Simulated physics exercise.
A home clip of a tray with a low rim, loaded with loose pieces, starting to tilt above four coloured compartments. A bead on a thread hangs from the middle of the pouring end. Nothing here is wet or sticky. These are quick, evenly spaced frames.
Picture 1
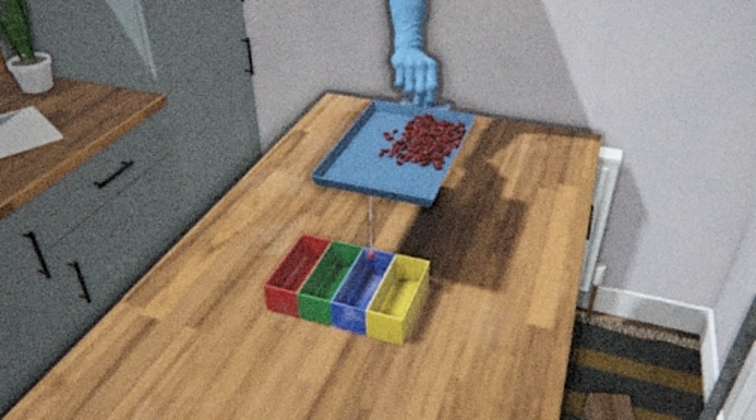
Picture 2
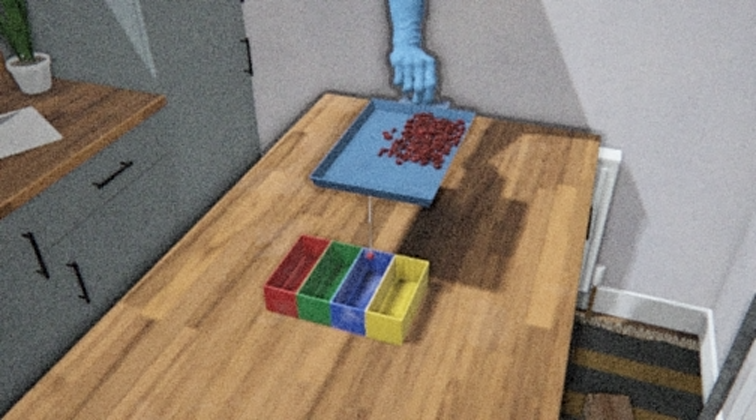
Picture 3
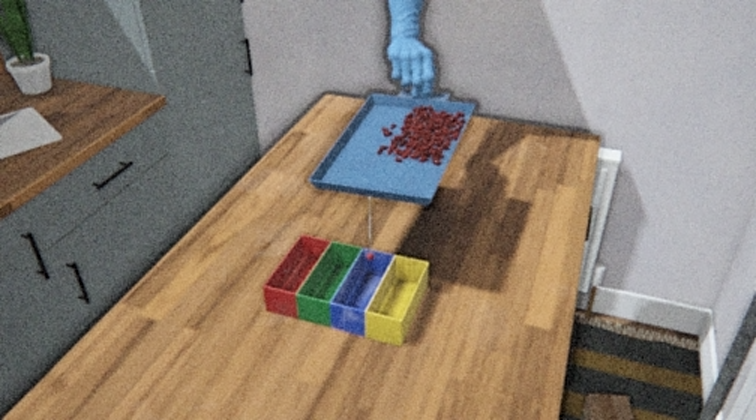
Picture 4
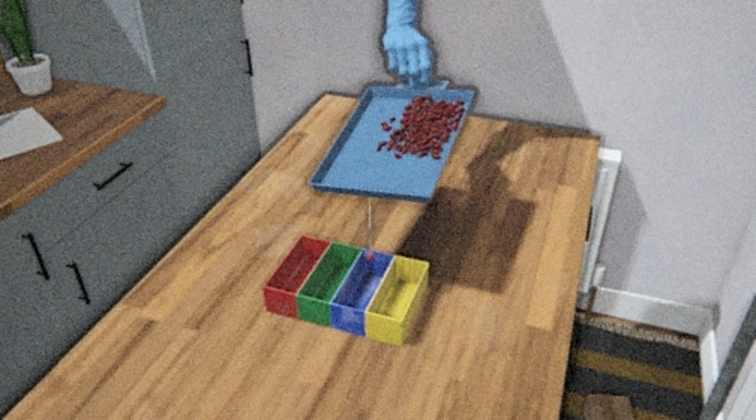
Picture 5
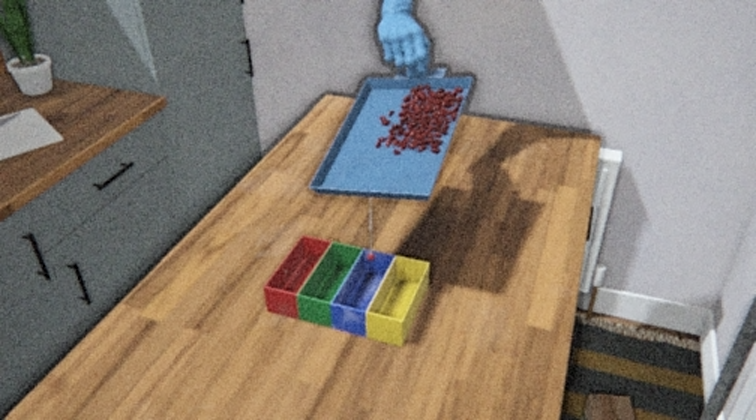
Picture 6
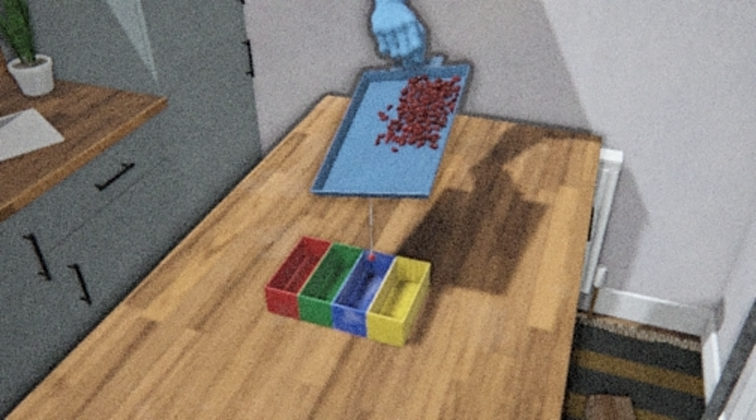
In a kitchen, a blue-gloved hand held a blue tray of red beans above red, green, blue and yellow compartments on a wooden counter, then raised its far end so it tilted more and more steeply.
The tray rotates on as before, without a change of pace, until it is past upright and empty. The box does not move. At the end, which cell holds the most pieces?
The red one ends fullest.
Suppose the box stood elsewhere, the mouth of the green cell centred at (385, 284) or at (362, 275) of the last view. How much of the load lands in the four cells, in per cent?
In turn 0 and 40 in a hundred.
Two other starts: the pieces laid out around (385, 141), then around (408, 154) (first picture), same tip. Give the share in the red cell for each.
About 60 and 50 per cent.
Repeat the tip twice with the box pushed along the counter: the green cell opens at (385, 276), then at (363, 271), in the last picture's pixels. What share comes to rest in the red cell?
Roughly 0 per cent, and 40 per cent.
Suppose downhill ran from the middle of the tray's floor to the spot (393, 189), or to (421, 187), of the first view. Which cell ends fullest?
First the yellow one, then the yellow one.
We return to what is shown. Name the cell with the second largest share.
It is the green cell.
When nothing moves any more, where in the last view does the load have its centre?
Near (305, 288).
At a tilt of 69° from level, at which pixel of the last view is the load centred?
Around (324, 196).
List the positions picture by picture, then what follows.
In the first frame, corners of the pouring end near (316, 174) and (430, 196), level; middle of the load near (429, 140), kidney beans; bead on its thread near (371, 256); red cell near (282, 299); green cell near (315, 308); blue cell near (349, 316); yellow cell near (384, 325).
In the second frame, corners of the pouring end near (315, 175) and (429, 196), level; middle of the load near (429, 138).
In the third frame, corners of the pouring end near (314, 178) and (428, 195), tipped barely, lowest at the left corner; middle of the load near (428, 133).
In the fourth frame, corners of the pouring end near (314, 181) and (427, 193), tipped a little, lowest at the left corner; middle of the load near (427, 125).
In the fifth frame, corners of the pouring end near (314, 185) and (426, 191), tipped clearly, lowest at the left corner; middle of the load near (426, 117).
In the sixth frame, corners of the pouring end near (315, 188) and (425, 190), tipped clearly, lowest at the left corner; middle of the load near (424, 110); red cell near (282, 301); green cell near (315, 310); blue cell near (350, 318); yellow cell near (385, 327).
Shortly afterwards, tray tipped steeply; near two thirds on the tray; a little in the red cell; near a quarter falling or outside the box.
Next, tray tipped past a quarter turn; only a few on the tray; near two thirds in the red cell; near a quarter in the green cell; only a few in the blue cell; a little falling or outside the box.
Some moments later, tray tipped past a quarter turn; near two thirds in the red cell; near a quarter in the green cell; only a few in the blue cell; a little falling or outside the box.
In the end, tray tipped past a quarter turn; near two thirds in the red cell; near a quarter in the green cell; only a few in the blue cell; none at all in the yellow cell; a little outside the box.
